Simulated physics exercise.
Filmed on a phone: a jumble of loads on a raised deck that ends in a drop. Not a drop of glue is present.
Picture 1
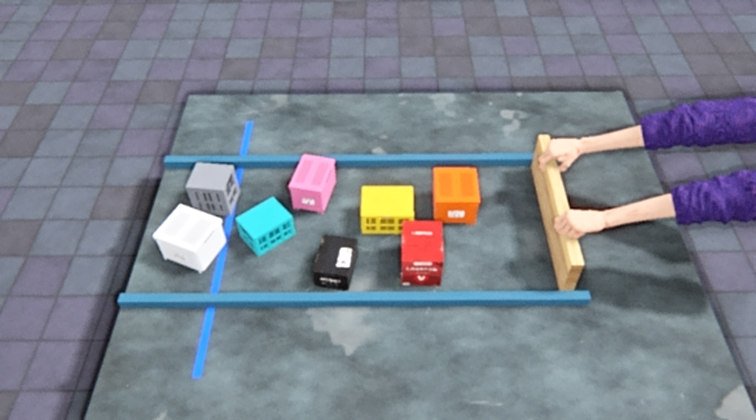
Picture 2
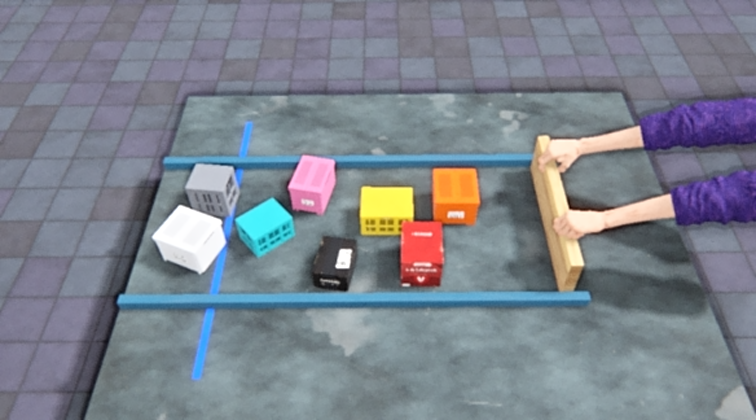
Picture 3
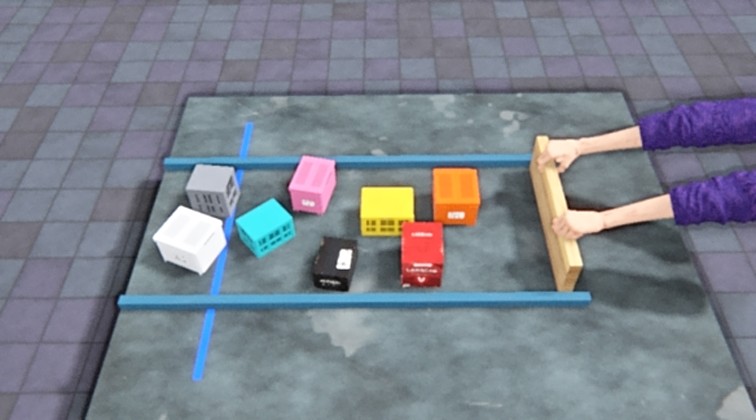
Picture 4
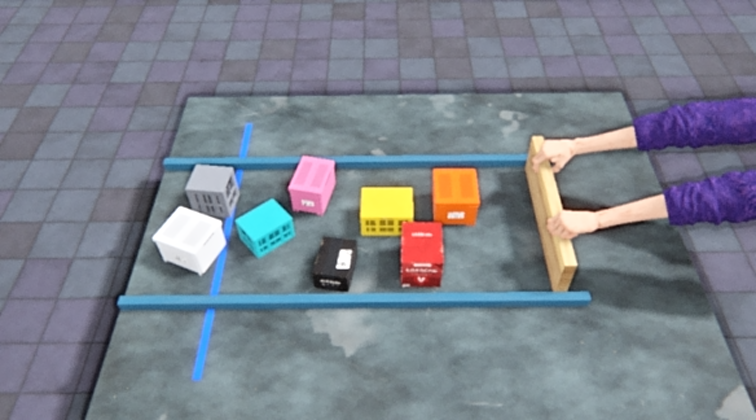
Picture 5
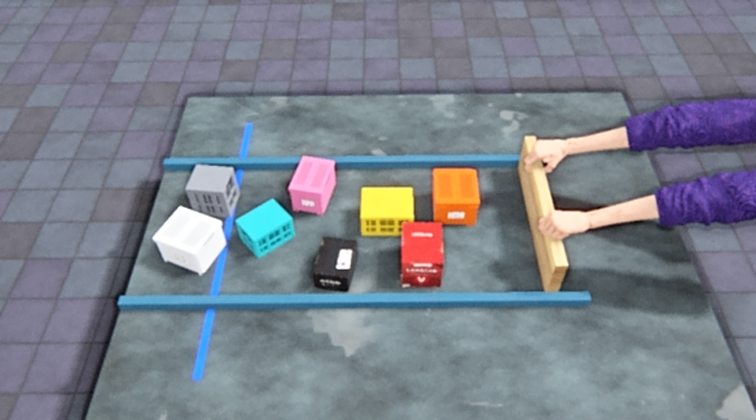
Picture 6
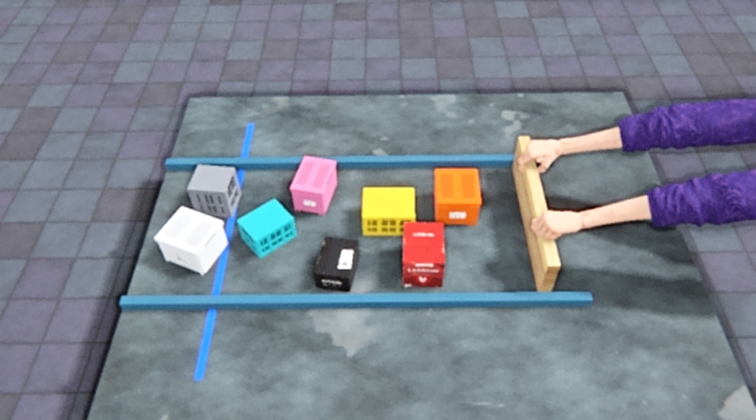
On a mottled grey tabletop between two blue rails, two hands in purple sleeves hold a wooden plank upright at the right, then slide it slightly left, while the eight colourful crates and boxes stay practically still.
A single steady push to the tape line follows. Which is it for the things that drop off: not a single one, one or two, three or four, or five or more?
It is one or two.
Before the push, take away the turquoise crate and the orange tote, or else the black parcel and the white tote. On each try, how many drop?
Try 1: 0; try 2: 1.
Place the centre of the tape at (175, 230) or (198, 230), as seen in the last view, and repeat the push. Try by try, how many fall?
That would be 5, then 5.
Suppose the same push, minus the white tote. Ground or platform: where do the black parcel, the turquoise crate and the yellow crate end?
The black parcel? It hangs in there. The turquoise crate? It drops away. The yellow crate? It hangs in there.
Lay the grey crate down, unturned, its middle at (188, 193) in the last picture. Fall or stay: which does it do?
Note: Grey crate is safe.
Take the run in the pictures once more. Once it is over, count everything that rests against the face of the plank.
Counting them up gives 3.
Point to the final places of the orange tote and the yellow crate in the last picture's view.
The orange tote comes to rest at (210, 201), and the yellow crate comes to rest at (161, 216).
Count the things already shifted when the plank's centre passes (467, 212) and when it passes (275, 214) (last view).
Tally: 1; 8.
Early on, none off yet; white tote at rest near (193, 241); grey crate at rest near (215, 192); turquoise crate at rest near (267, 228).
A while later, none off yet; white tote travelled about its own width near (158, 251); grey crate at rest near (213, 190); turquoise crate travelled about its own width near (207, 228).
Finally, the number that fall off is one or two; lost, turquoise crate and white tote.
